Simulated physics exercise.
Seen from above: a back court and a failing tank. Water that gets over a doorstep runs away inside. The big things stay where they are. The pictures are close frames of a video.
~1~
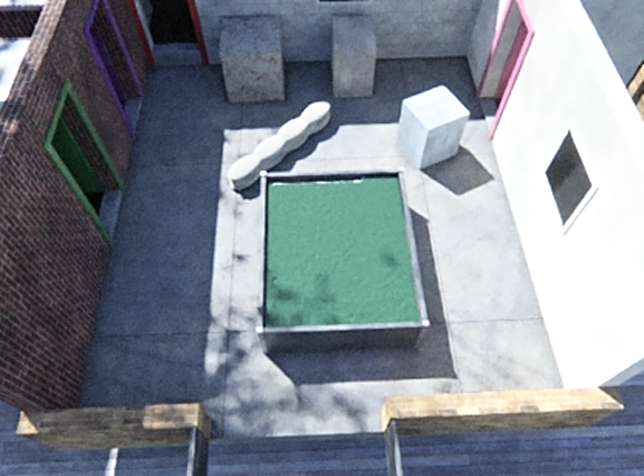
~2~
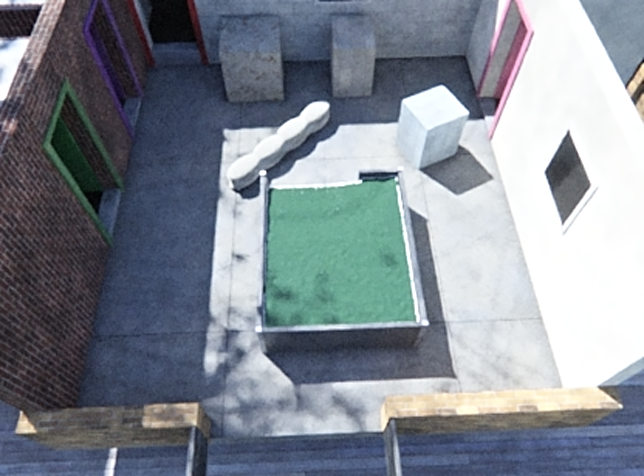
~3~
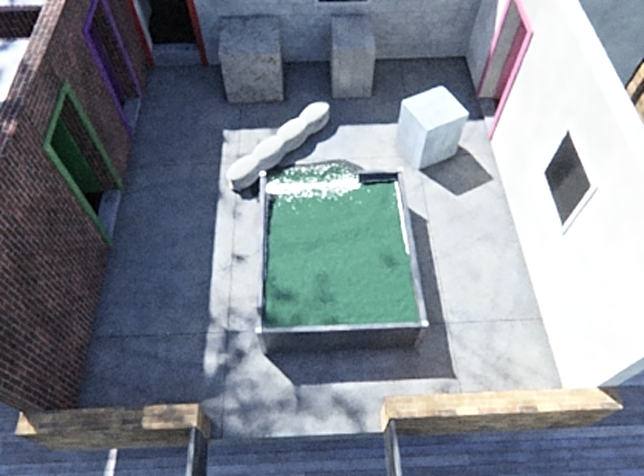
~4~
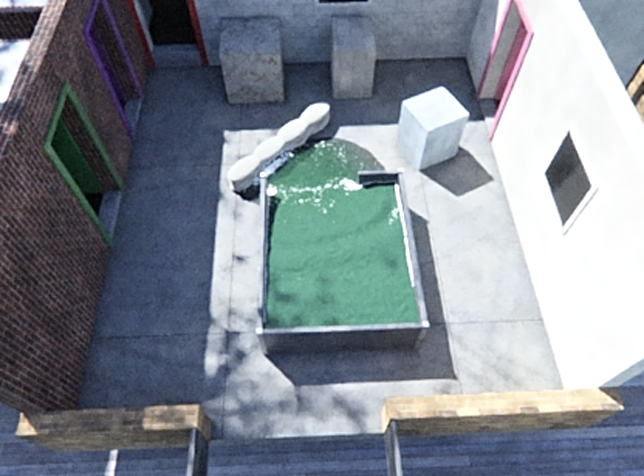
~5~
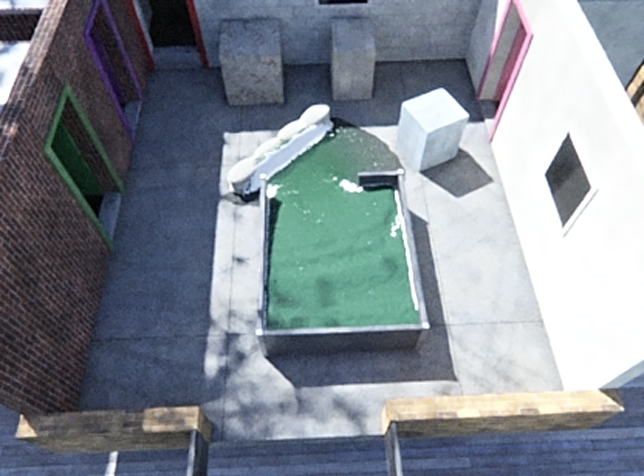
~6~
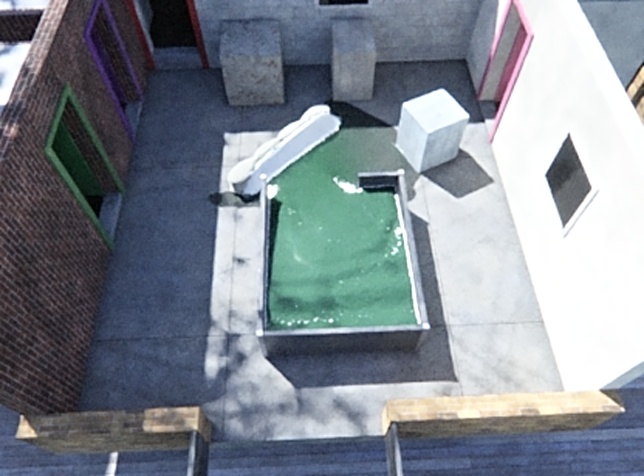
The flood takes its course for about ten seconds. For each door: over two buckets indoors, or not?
In the end: The red door stays under that; the purple door stays under that; the green door stays under that; the pink door takes more than that.
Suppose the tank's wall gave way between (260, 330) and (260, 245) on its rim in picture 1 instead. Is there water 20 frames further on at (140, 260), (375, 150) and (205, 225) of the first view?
In turn: Awash, not flooded, under water.
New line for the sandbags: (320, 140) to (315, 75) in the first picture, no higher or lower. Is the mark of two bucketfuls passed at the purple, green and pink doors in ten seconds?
My reading: Purple door takes more; green door keeps below it; pink door lets more in.
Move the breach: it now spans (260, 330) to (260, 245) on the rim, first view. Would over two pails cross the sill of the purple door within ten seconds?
Purple door goes over.
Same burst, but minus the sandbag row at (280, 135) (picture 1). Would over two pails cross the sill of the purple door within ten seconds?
My reading: Purple door floods.
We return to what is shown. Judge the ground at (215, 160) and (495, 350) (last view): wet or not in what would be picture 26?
One after the other: Free of water, clear.
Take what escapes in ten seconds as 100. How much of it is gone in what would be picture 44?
Near 60 in a hundred.
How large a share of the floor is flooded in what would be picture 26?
Near 60 in a hundred.
A moment on, water covers 20 % of the floor; the red door not reached, the purple door not reached, the green door not reached, the pink door not reached.
Next, water covers 40 % of the floor; the red door not reached, the purple door not reached, the green door wet at the sill, nothing in, the pink door under two buckets in.
Then, water covers 60 % of the floor; the red door not reached, the purple door not reached, the green door wet at the sill, nothing in, the pink door far over two buckets in.
Later, water covers 85 % of the floor; the red door wet at the sill, nothing in, the purple door wet at the sill, nothing in, the green door wet at the sill, nothing in, the pink door far over two buckets in.
In the end, water covers 95 % of the floor; the red door wet at the sill, nothing in, the purple door wet at the sill, nothing in, the green door wet at the sill, nothing in, the pink door far over two buckets in.
